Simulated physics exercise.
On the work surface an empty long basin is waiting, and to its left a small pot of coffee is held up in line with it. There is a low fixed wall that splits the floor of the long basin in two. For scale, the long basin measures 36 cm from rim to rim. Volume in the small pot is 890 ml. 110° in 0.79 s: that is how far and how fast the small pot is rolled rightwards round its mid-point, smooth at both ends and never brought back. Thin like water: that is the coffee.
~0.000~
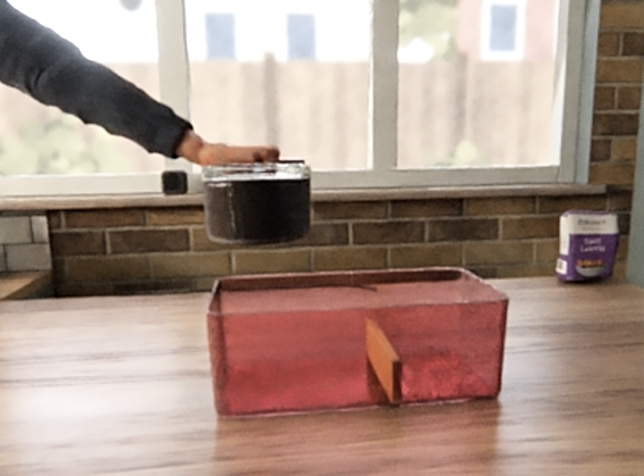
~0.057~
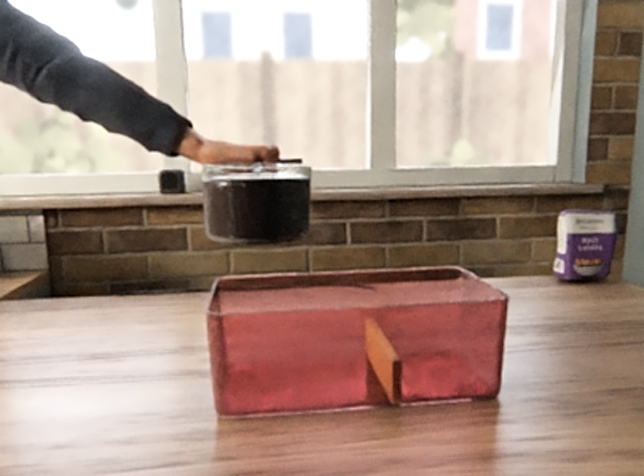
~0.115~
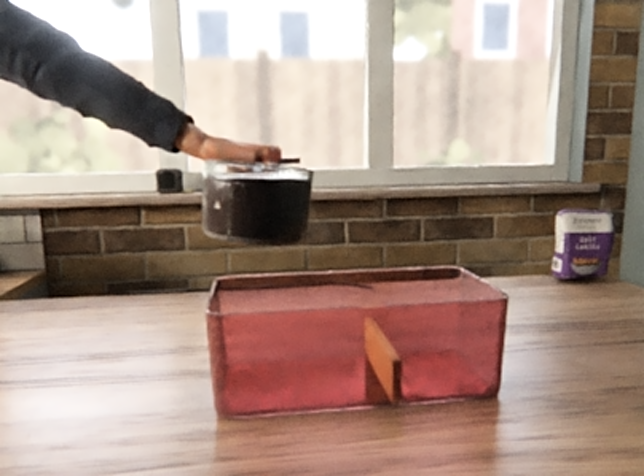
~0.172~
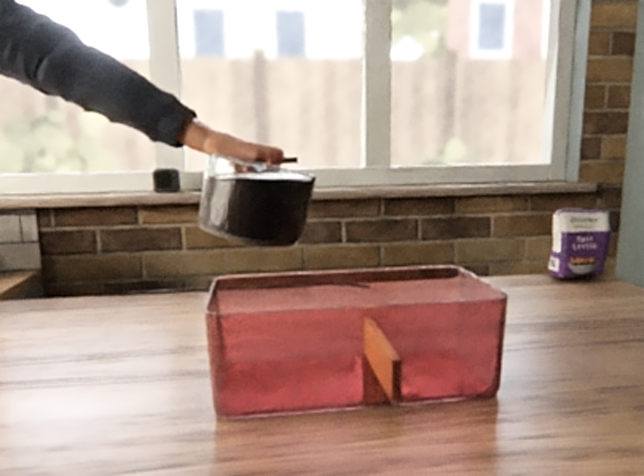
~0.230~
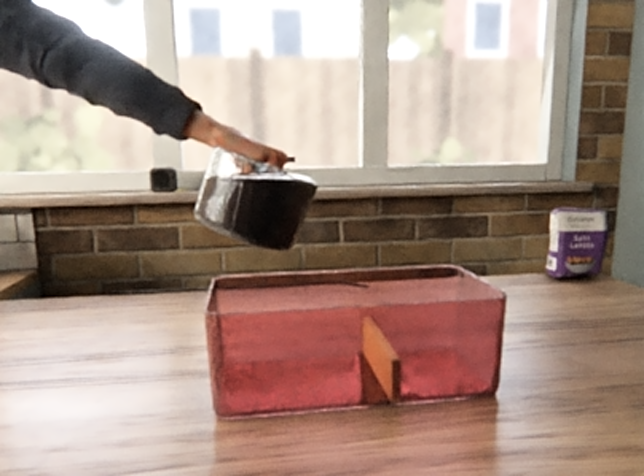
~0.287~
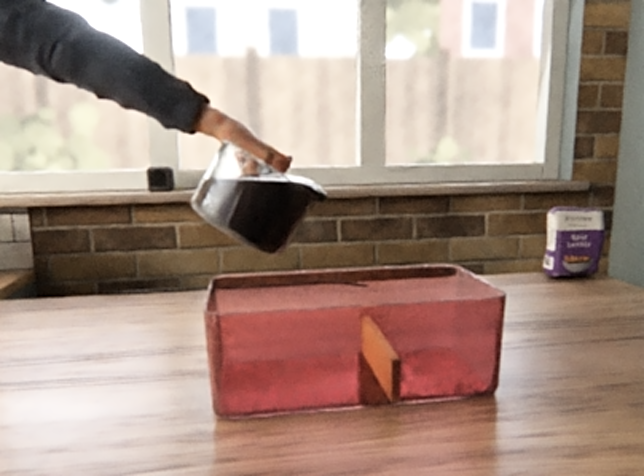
A small clear pot of dark coffee, gripped from above by a hand, hangs almost level over the left part of a long reddish basin with an upright orange wall inside. The hand then rolls the pot rightwards, gradually at first and then more steeply, lowering its right rim towards the coffee's surface.
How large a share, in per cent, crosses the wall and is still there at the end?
A share of about 14 per cent.
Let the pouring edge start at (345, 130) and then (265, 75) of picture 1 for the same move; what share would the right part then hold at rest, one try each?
The first try gives around 70 percent, the second around 5 percent.
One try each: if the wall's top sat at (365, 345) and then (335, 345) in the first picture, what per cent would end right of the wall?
50 % and 80 %.
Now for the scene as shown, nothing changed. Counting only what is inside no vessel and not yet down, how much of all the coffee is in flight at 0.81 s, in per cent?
About 5 percent.
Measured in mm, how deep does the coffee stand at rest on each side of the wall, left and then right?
Around 22 mm deep on the left, around 6 mm deep on the right.
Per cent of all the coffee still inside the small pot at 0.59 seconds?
About 36 percent.
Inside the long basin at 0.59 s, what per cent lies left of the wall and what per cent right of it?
I'd say some 26 on the left and some 8 on the right.
Then, 0.59 s in, the tilt is 93° and 37 per cent is still to pour, 25 is left of the wall and 8 right of it.
Then, 0.81 s in, the tilt is 110° and 6 per cent is still to pour, 76 is left of the wall and 12 right of it.
Then, 1.04 s in, the tilt is 110° and 0 per cent is still to pour, 84 is left of the wall and 13 right of it.
Then, 1.29 s in, the tilt is 110° and 0 per cent is still to pour, 84 is left of the wall and 13 right of it.
Finally, 84 per cent lies left of the wall, 14 right of it and 2 outside.
